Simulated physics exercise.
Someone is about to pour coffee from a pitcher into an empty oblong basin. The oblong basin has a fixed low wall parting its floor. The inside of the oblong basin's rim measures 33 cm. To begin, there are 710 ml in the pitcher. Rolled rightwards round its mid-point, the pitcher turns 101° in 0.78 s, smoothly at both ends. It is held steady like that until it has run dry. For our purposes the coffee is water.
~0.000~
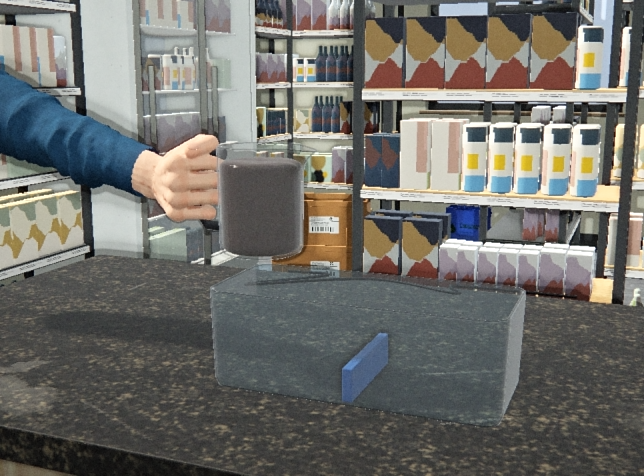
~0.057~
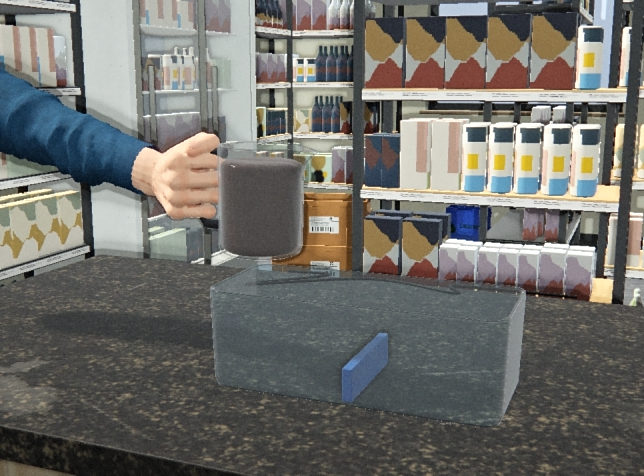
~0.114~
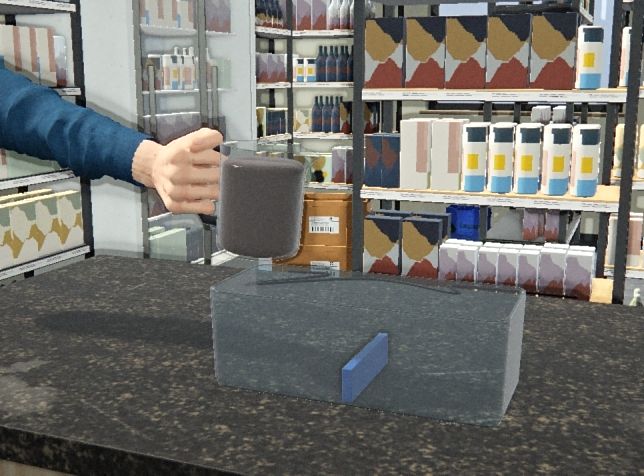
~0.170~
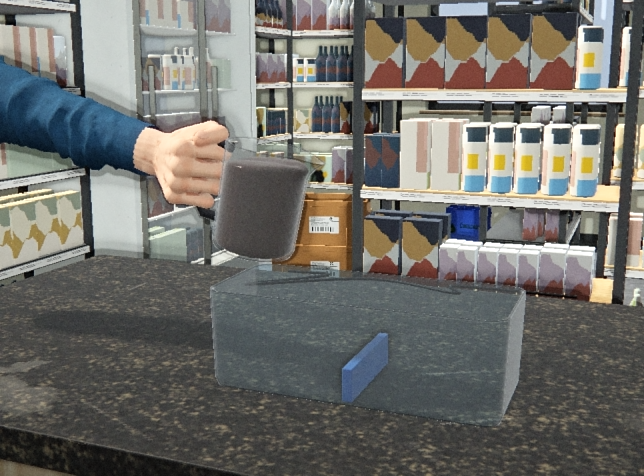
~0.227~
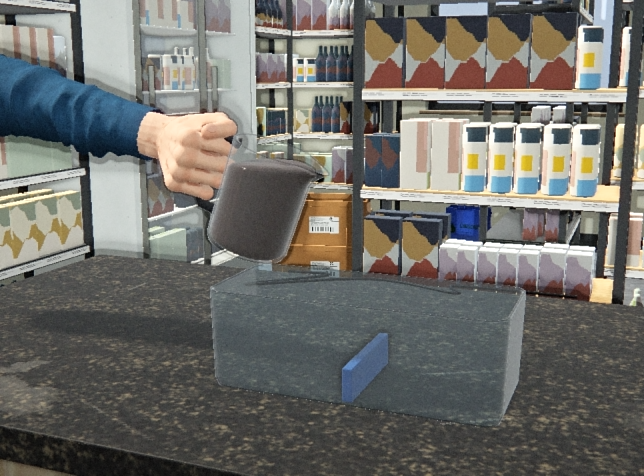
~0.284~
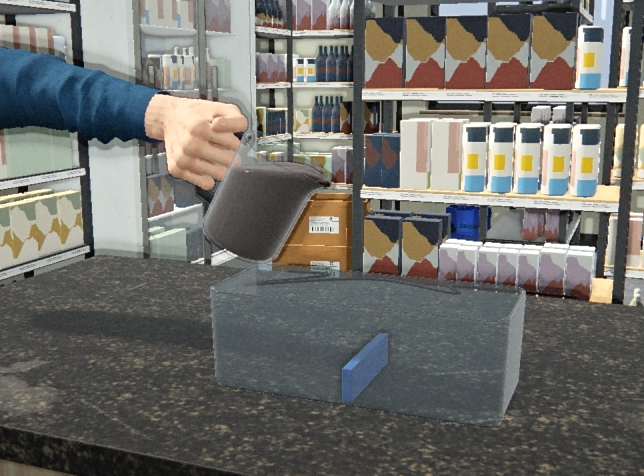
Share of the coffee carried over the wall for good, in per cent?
Near 43 per cent.
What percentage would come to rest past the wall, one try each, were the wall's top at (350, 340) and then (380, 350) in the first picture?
It comes to 75 per cent, and then 10 per cent.
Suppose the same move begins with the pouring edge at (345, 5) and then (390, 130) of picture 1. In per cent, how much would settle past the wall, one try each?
I'd say 85 percent on the first go, 90 percent on the next.
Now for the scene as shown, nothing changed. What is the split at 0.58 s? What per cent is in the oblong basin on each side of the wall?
I'd say about 5 left and about 14 right.
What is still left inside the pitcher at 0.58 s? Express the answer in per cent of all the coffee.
About 66 per cent.
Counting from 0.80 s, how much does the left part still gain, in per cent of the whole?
Around 24 in a hundred.
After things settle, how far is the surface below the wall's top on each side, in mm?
For the left, around 20 mm; for the right, around 24 mm.
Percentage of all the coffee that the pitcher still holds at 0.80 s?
Near 22 percent, more or less.
Then, 0.58 s in, the tilt is 86° and 67 per cent is still to pour, 5 is left of the wall and 13 right of it.
Then, 0.80 s in, the tilt is 101° and 23 per cent is still to pour, 33 is left of the wall and 35 right of it.
Then, 1.03 s in, the tilt is 101° and 5 per cent is still to pour, 50 is left of the wall and 42 right of it.
Then, 1.28 s in, the tilt is 101° and 1 per cent is still to pour, 56 is left of the wall and 43 right of it.
Finally, 57 per cent lies left of the wall, 43 right of it and 0 outside.
